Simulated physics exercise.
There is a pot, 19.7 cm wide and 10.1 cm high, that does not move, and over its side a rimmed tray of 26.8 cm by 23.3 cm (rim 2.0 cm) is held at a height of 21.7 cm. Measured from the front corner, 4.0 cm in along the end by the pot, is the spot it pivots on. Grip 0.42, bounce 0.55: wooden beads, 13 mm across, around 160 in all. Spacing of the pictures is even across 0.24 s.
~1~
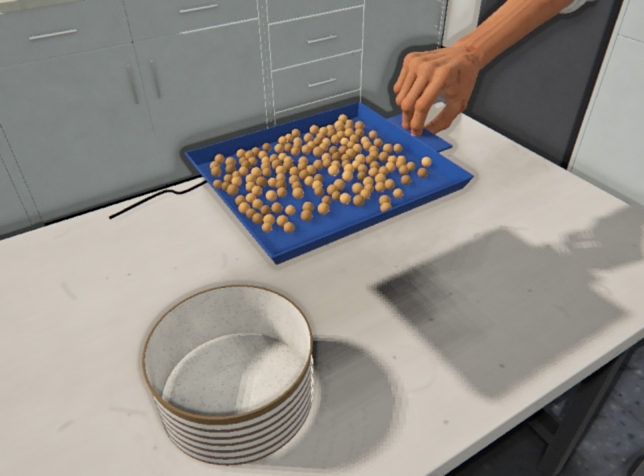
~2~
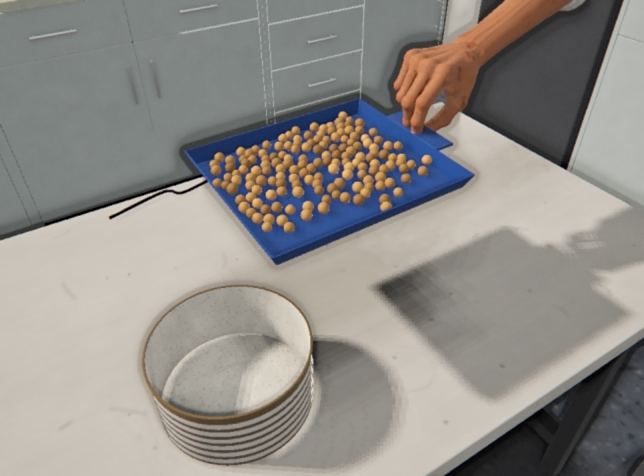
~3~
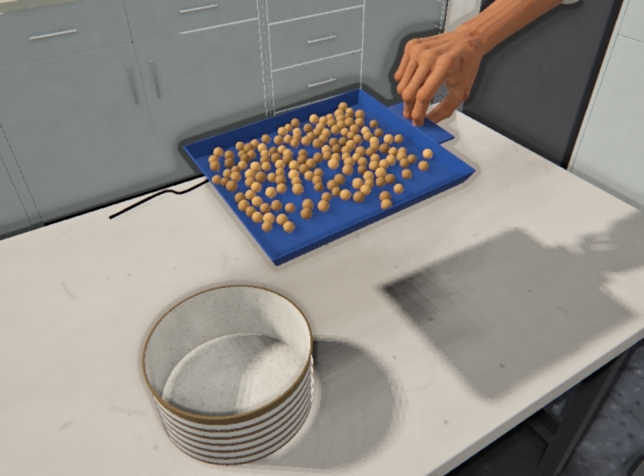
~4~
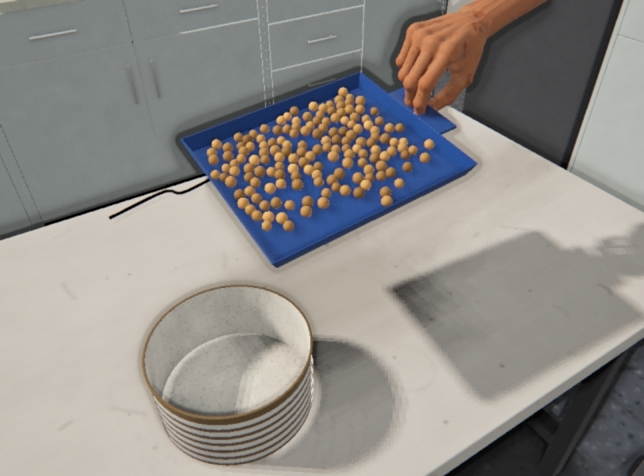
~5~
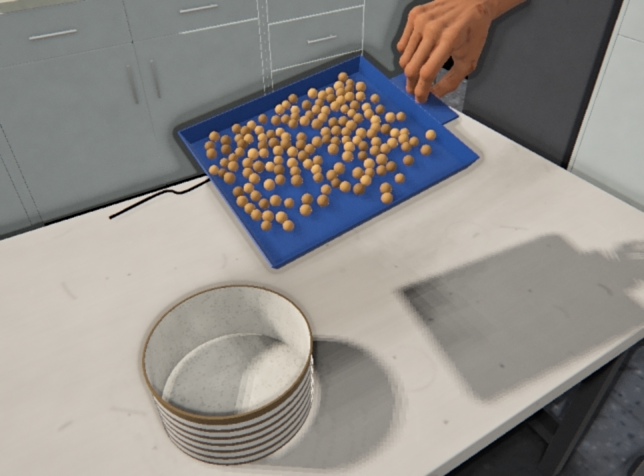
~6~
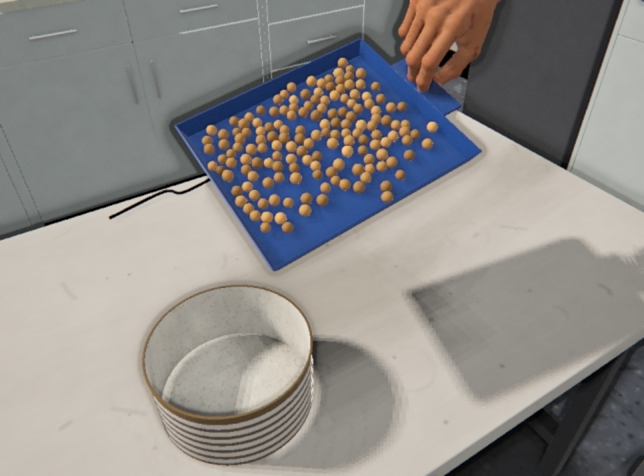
A blue rimmed tray scattered with round tan wooden beads slowly tilts, its far side rising while its front left corner stays low, as a bare hand grips the back right edge. Below it to the left, a ribbed pale pot with a brown rim sits motionless on a white counter. Seen from above in a kitchen with grey cabinets, the view stays fixed while the tray's shadow slides rightward.
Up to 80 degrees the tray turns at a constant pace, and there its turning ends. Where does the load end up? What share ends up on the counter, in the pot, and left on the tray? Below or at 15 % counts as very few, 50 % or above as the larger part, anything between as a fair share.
Counter - a fair share, pot - the larger part, left on the tray - very few.
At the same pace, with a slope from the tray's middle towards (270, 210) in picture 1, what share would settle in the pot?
85 %.
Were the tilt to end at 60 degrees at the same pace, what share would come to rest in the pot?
That would be around 55 percent.
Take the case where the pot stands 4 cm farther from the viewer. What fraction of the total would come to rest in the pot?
Then roughly 30 percent would land in it.
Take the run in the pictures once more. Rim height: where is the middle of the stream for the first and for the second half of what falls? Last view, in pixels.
The first half passes near (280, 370) and the second half near (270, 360).
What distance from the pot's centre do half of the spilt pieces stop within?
Distance: Some 24 cm.
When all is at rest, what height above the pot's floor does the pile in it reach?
My guess is around 2.5 centimetres.
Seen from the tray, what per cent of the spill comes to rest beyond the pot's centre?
Near 50 in a hundred.
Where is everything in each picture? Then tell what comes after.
Tray tilt 0 degrees, front corners at (275, 250) and (465, 175); middle of the pieces at (318, 165); pot at (229, 344), in the first picture.
Tray tilt 1 degrees, front corners at (275, 251) and (465, 173); middle of the pieces at (318, 163), in the second picture.
Tray tilt 4 degrees, front corners at (275, 253) and (466, 169), lowest corner left front; middle of the pieces at (318, 158), in the third picture.
Tray tilt 9 degrees, front corners at (275, 255) and (468, 162), lowest corner left front; middle of the pieces at (318, 150), in the fourth picture.
Tray tilt 14 degrees, front corners at (275, 258) and (470, 156), lowest corner left front; middle of the pieces at (317, 142), in the fifth picture.
Tray tilt 19 degrees, front corners at (275, 261) and (472, 150), lowest corner left front; middle of the pieces at (316, 136); pot at (229, 344), in the sixth picture.
Then, 0.29 s after the last picture, tilt 49 degrees; the tray holds 100 %, the pot 0 %.
Then, 0.48 s after the last picture, tilt 69 degrees; the tray holds 60 %, the pot 5 %.
Then, 0.80 s after the last picture, tilt 80 degrees; the tray holds 5 %, the pot 60 %.
In the end, counter 30 %, pot 70 %, tray 0 %.
